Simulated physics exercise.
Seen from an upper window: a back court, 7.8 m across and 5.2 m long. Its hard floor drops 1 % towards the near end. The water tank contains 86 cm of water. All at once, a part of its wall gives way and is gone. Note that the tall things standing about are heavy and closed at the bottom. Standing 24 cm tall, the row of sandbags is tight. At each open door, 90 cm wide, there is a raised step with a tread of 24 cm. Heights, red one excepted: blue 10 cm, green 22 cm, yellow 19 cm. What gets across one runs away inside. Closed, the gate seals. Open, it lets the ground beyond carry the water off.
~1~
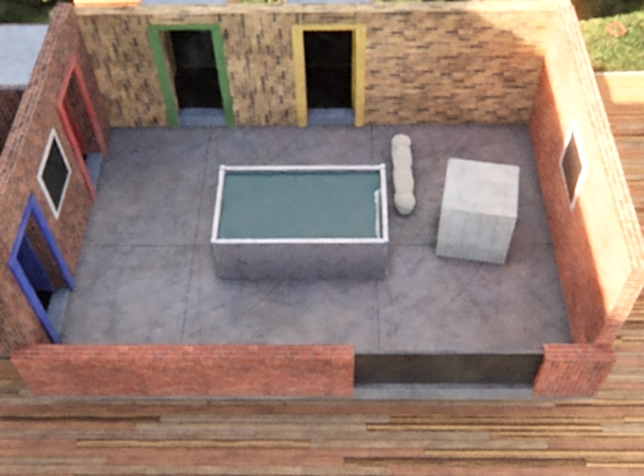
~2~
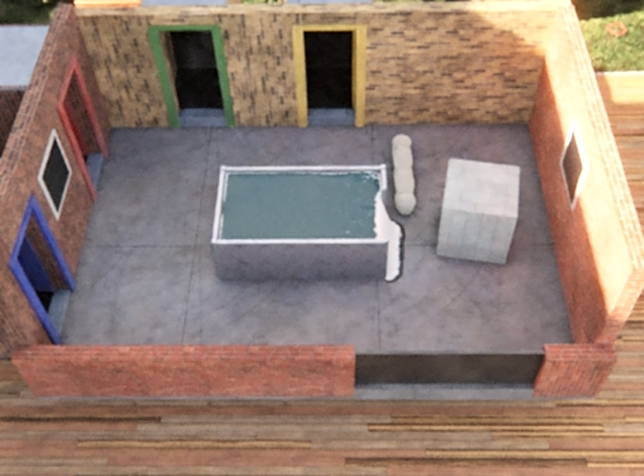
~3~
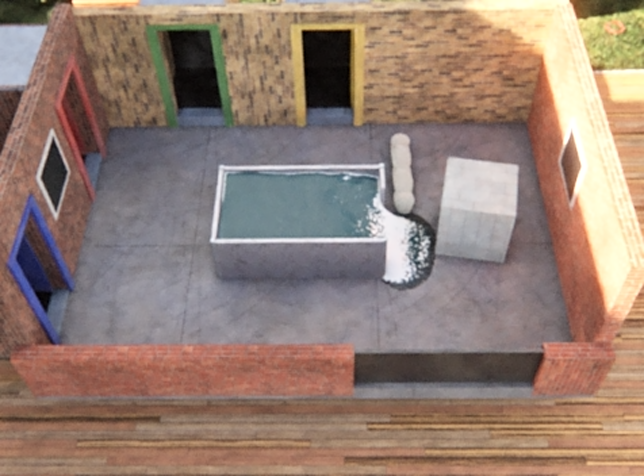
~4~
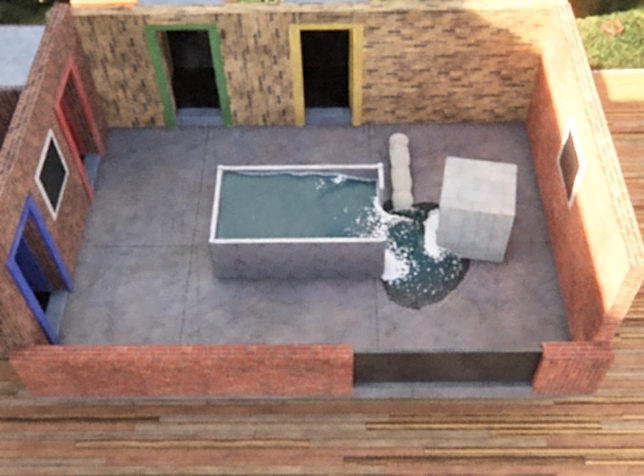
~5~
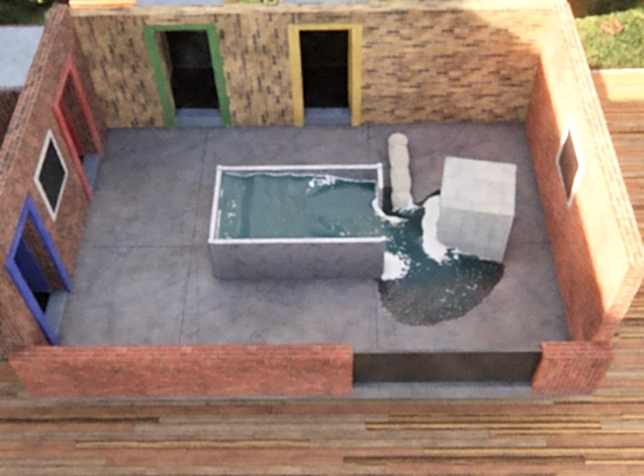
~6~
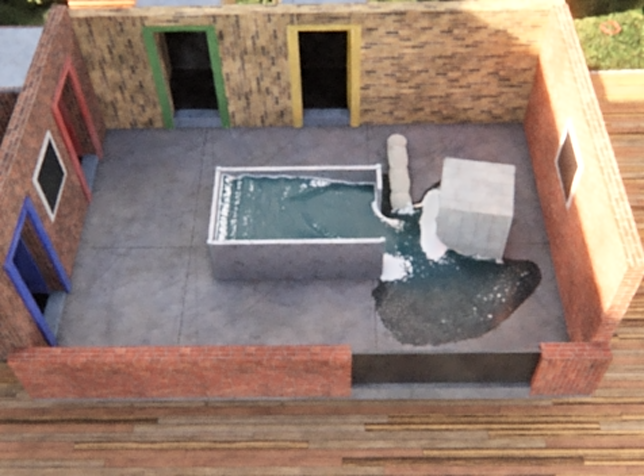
A walled brick courtyard with a grey floor is seen from high above, with blue and red doorways on the left, green and yellow ones at the back, and a low opening in the near wall. A white-rimmed tank of teal water stands mid-court, beside a pale lumpy column and a pale block. Water pours from the tank's right end, foams around the block and spreads rightward and nearer in a dark pool.
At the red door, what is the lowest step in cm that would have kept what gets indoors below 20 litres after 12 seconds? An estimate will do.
Somewhere near 5.5 cm.
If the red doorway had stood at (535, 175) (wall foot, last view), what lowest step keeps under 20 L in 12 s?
You'd want it roughly 19 cm high.
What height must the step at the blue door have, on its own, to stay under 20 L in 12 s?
Blue door - some 9.0 centimetres.
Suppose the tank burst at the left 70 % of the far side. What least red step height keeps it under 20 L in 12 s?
That way, roughly 24 cm.
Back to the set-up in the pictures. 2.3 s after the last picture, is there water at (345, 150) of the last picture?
At that moment it's submerged.
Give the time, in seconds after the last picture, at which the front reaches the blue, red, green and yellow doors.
So blue sees it at 5.0 s, red at 5.0 s, green at 3.2 s and yellow at 1.4 s.
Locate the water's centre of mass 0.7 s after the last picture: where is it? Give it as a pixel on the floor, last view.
The water is centred around (356, 250) in the last picture's pixels.
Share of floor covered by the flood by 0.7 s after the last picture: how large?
About 25 per cent.
Then, 0.7 s after the last picture water covers 25 % of the floor, deepest (68 cm) near (574, 372); it has not reached the red door.
Then, 2.3 s after the last picture water covers 45 % of the floor, deepest (34 cm) near (426, 246); it has not reached the red door.
Then, 11.3 s after the last picture water covers 95 % of the floor, deepest (14 cm) near (157, 375); 9 cm at the red door, 0 litres in over its 16 cm step.
At the red door as built, the water peaked near 10 cm, 6.9 s after the last picture.
With a step of 4.5 cm, 35 litres would have come in within the 12 s; with 6 cm, 15 litres. So under 20 litres takes about 5.5 cm.
